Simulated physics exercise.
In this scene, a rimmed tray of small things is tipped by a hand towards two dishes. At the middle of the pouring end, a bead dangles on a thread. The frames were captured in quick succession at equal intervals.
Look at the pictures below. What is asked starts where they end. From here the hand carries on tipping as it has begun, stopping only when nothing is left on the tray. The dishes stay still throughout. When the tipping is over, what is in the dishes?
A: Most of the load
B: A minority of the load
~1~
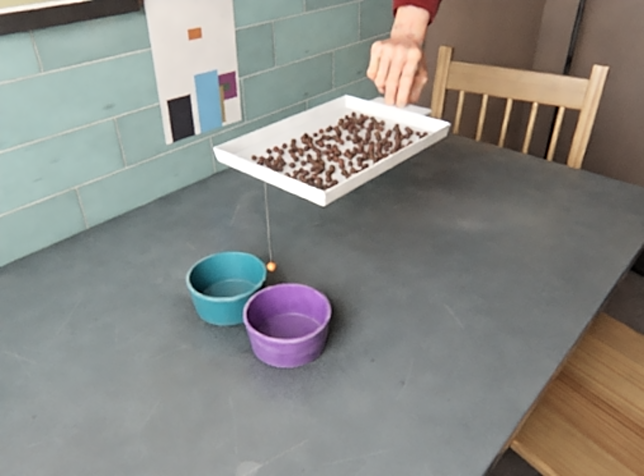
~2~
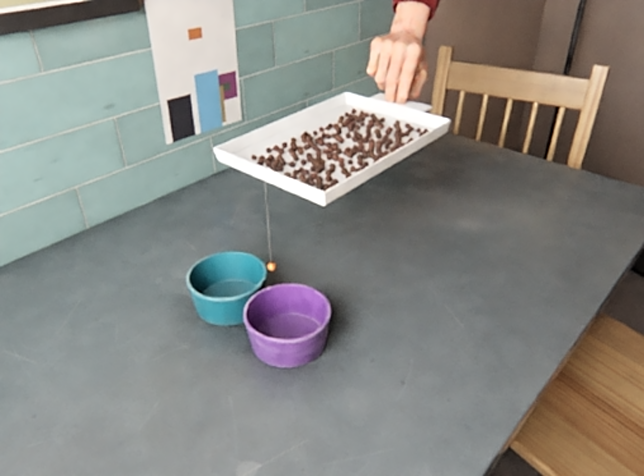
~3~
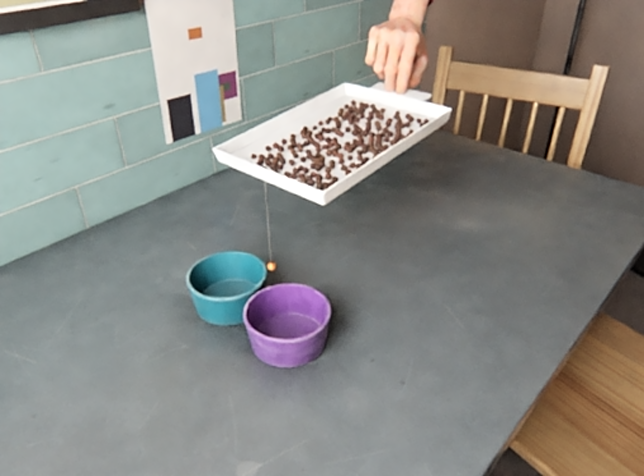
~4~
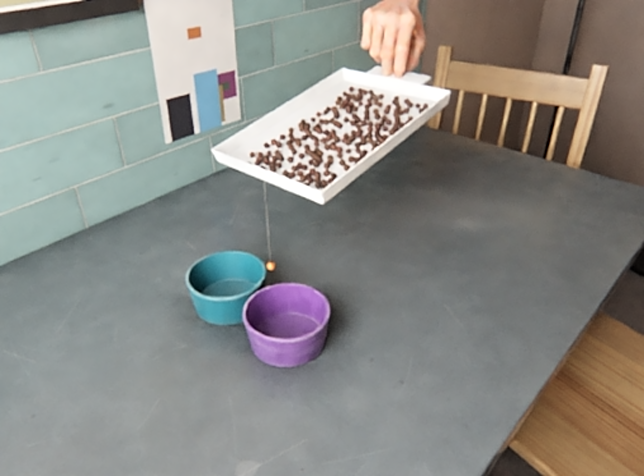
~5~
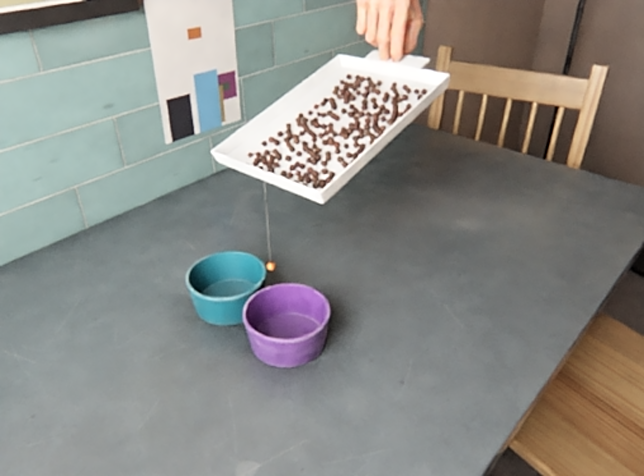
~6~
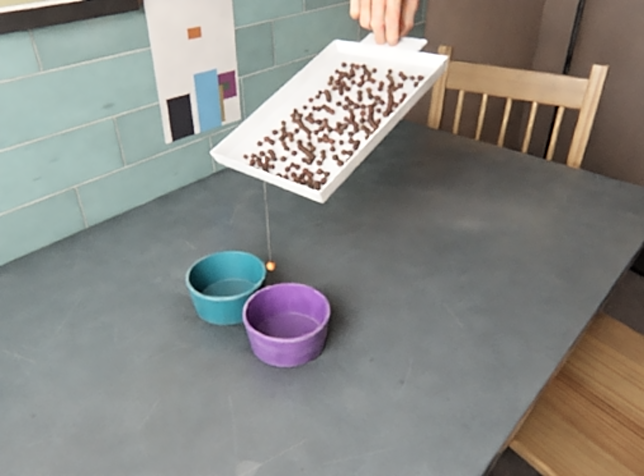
Most of the load (A).
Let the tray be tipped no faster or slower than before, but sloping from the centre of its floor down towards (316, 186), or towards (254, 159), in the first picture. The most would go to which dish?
Well, the one to the right comes out on top first, then the one to the left.
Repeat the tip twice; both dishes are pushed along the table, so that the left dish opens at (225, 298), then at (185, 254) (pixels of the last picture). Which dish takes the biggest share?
Well, the left-side one at the first spot and the right-side one at the second.
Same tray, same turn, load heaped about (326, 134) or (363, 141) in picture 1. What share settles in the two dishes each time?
Close to 70 per cent, followed by close to 80 per cent.
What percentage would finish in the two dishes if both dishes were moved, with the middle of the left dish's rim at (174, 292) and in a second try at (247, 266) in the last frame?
First placement: Some 40 %; second placement: Some 30 %.
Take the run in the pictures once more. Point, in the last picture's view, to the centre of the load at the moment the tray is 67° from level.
Mark it at roughly (262, 163) in the final frame.
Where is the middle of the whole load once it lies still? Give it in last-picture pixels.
Near pixel (230, 308).
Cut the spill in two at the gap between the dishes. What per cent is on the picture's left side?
Some 100 %.
Soon, tray tipped steeply; most on the tray; a stray few in the left dish; a stray few outside both; a small part in the air.
A while on, tray tipped past a quarter turn; about half on the tray; a stray few in the right dish; a small part in the left dish; a small part outside both; about a third in the air.
Towards the end, tray tipped past a quarter turn; about a quarter in the right dish; about half in the left dish; about a third outside both.
Finally, tray tipped past a quarter turn; about a quarter in the right dish; about half in the left dish; about a third outside both.
